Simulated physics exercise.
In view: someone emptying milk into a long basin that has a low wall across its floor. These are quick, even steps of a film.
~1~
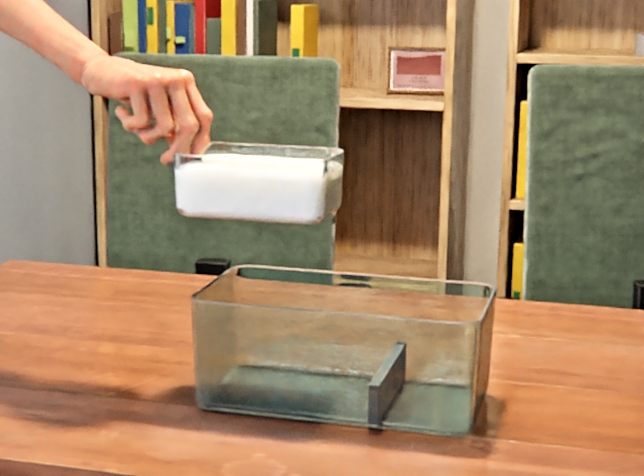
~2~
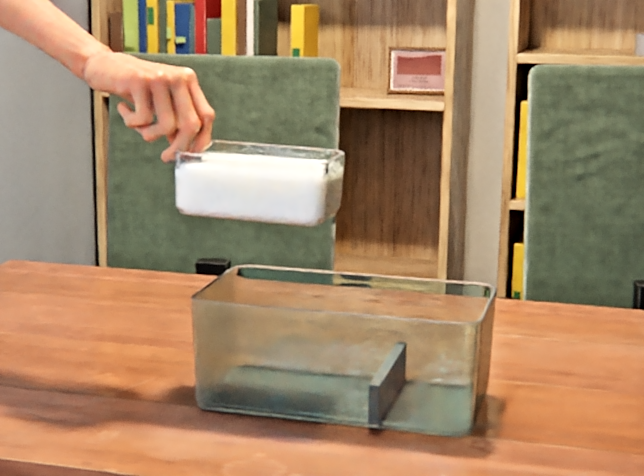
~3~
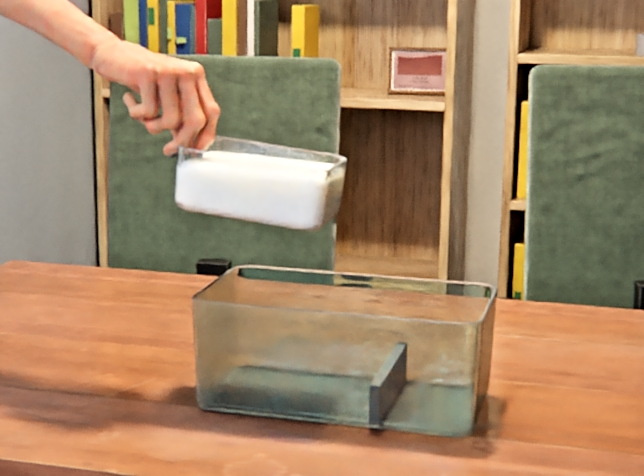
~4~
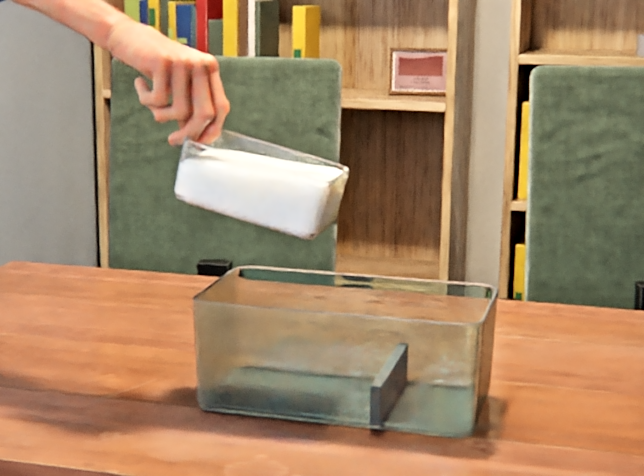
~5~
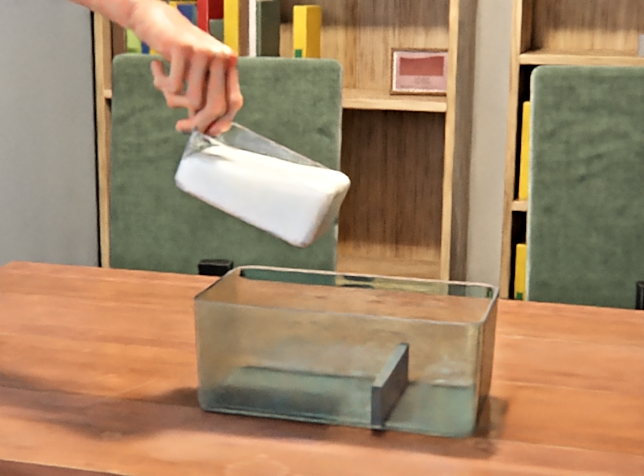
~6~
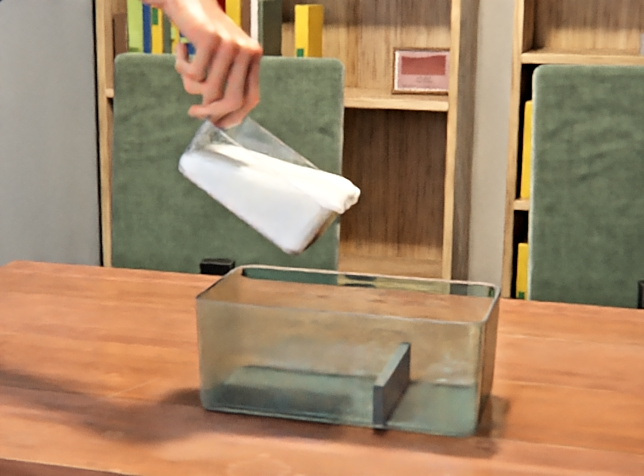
A hand tilts a clear container of milk rightward above a long basin with a low wall.
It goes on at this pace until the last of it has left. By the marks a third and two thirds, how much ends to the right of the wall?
In the end under a third is right of the wall.
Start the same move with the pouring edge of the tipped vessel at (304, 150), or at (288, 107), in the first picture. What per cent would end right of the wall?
Near 10 % and 10 %.
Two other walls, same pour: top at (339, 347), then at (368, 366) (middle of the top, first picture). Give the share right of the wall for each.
First some 75, then 50 per cent.
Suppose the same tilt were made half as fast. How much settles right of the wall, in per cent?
Close to 50 per cent.
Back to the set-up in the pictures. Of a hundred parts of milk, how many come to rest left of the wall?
About 70 per cent.
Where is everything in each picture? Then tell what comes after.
The first picture shows tilt 0°; pouring edge (334, 158); surface from (192, 160) to (333, 167); the long basin's rim runs from (213, 283) to (488, 305); the wall's top is at (389, 364).
The second picture shows tilt 2°; pouring edge (335, 160); surface from (193, 159) to (334, 169).
The third picture shows tilt 6°; pouring edge (337, 166); surface from (194, 157) to (336, 171).
The fourth picture shows tilt 13°; pouring edge (340, 177); surface from (196, 156) to (339, 175).
The fifth picture shows tilt 23°; pouring edge (341, 191); surface from (197, 153) to (343, 184); 2 per cent is over the edge.
The sixth picture shows tilt 34°; pouring edge (340, 205); surface from (200, 148) to (330, 188); 7 per cent is over the edge.
A moment on, the tilt is 96° and 12 per cent is still to pour, 40 is left of the wall and 19 right of it.
Next, the tilt is 103° and 2 per cent is still to pour, 67 is left of the wall and 25 right of it.
Then the tilt is 103° and 0 per cent is still to pour, 70 is left of the wall and 25 right of it.
Later the tilt is 103° and 0 per cent is still to pour, 71 is left of the wall and 25 right of it.
In the end 71 per cent lies left of the wall, 25 right of it and 4 outside.
